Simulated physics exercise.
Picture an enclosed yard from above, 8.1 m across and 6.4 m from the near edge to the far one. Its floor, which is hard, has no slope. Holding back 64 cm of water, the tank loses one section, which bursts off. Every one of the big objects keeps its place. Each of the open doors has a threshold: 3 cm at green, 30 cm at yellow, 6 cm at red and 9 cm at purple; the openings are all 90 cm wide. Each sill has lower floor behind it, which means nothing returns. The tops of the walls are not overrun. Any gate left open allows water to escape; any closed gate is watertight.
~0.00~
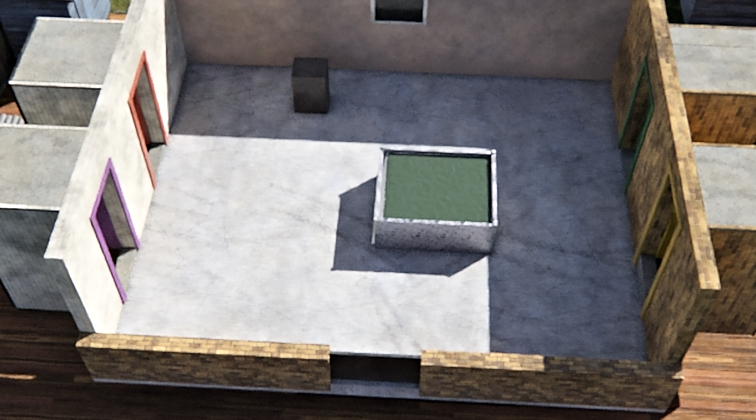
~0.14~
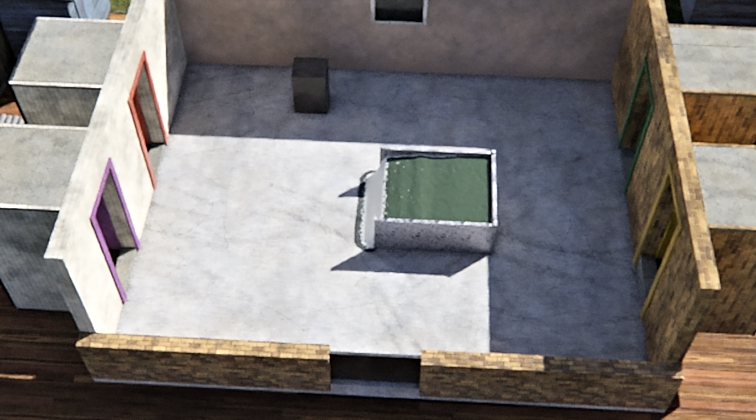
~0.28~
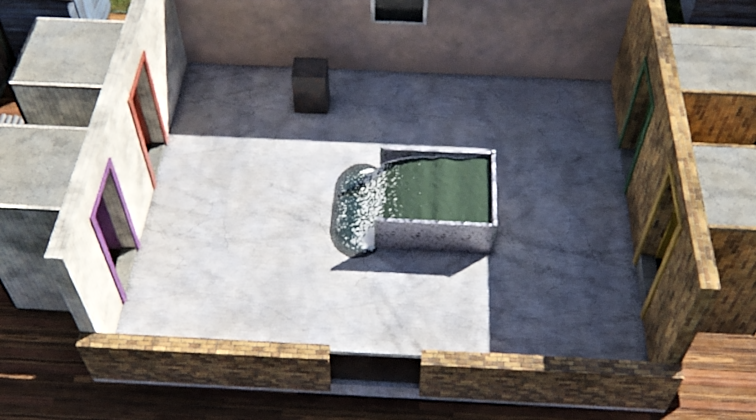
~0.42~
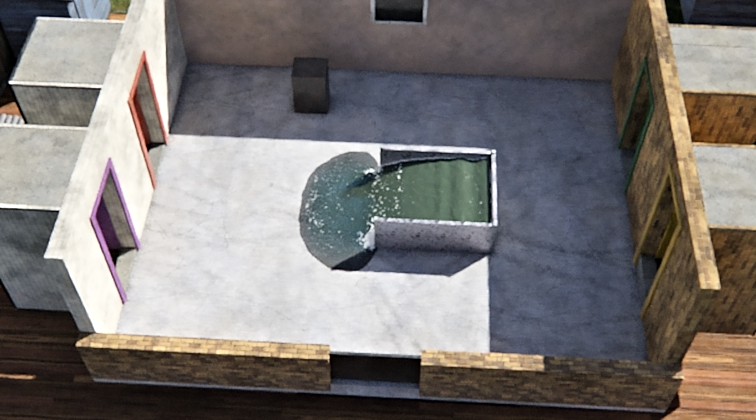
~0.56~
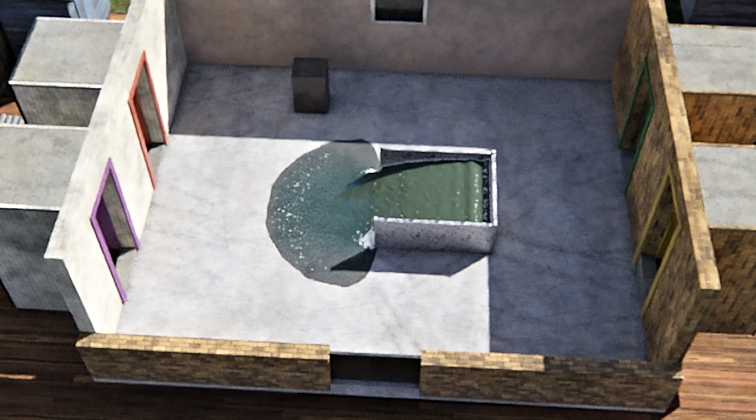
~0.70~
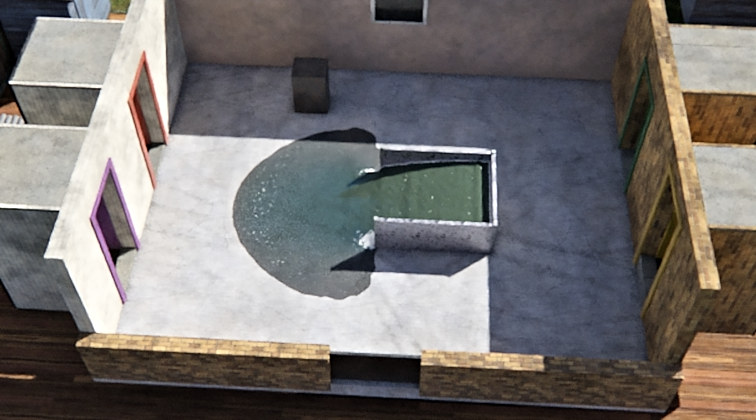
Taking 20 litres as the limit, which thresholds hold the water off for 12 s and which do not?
As I see it, the green door undershoots the limit; the yellow door undershoots the limit; the red door overshoots the limit; the purple door overshoots the limit.
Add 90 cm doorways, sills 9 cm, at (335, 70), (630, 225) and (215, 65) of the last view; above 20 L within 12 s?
In turn: Short of it, short of it, beyond it.
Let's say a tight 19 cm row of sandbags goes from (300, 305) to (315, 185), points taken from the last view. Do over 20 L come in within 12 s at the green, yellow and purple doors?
In that case green gets no more than allowed, yellow gets no more than allowed, purple gets no more than allowed.
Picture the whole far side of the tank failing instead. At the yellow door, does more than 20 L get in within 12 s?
Note: Yellow door, short of the mark.
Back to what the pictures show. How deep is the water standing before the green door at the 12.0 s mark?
Close to 2.5 cm of depth.
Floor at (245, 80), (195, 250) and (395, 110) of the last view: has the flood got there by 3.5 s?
The first point is awash, the second is awash and the third is not yet hit.
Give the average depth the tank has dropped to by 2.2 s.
About 18 centimetres on average.
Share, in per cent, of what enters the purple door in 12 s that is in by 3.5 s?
That works out near 85%.
After 1.4 s water covers 30 % of the floor and is deepest (24 cm) near (373, 225); green door not reached, yellow door not reached, red door 10 cm at the sill, 3 L in, purple door not reached.
After 2.2 s water covers 40 % of the floor and is deepest (24 cm) near (146, 223); green door not reached, yellow door not reached, red door 19 cm at the sill, 59 L in, purple door 19 cm at the sill, 10 L in.
After 3.5 s water covers 40 % of the floor and is deepest (22 cm) near (113, 346); green door not reached, yellow door not reached, red door 14 cm at the sill, 140 L in, purple door 13 cm at the sill, 45 L in.
After 7.0 s water covers 65 % of the floor and is deepest (8 cm) near (259, 194); green door not reached, yellow door not reached, red door 7 cm at the sill, 169 L in, purple door 5 cm at the sill, 54 L in.
After 12.0 s water covers 95 % of the floor and is deepest (6 cm) near (632, 385); green door 2 cm at the sill, 0 L in, yellow door 4 cm at the sill, 0 L in, red door 3 cm at the sill, 170 L in, purple door 3 cm at the sill, 54 L in.
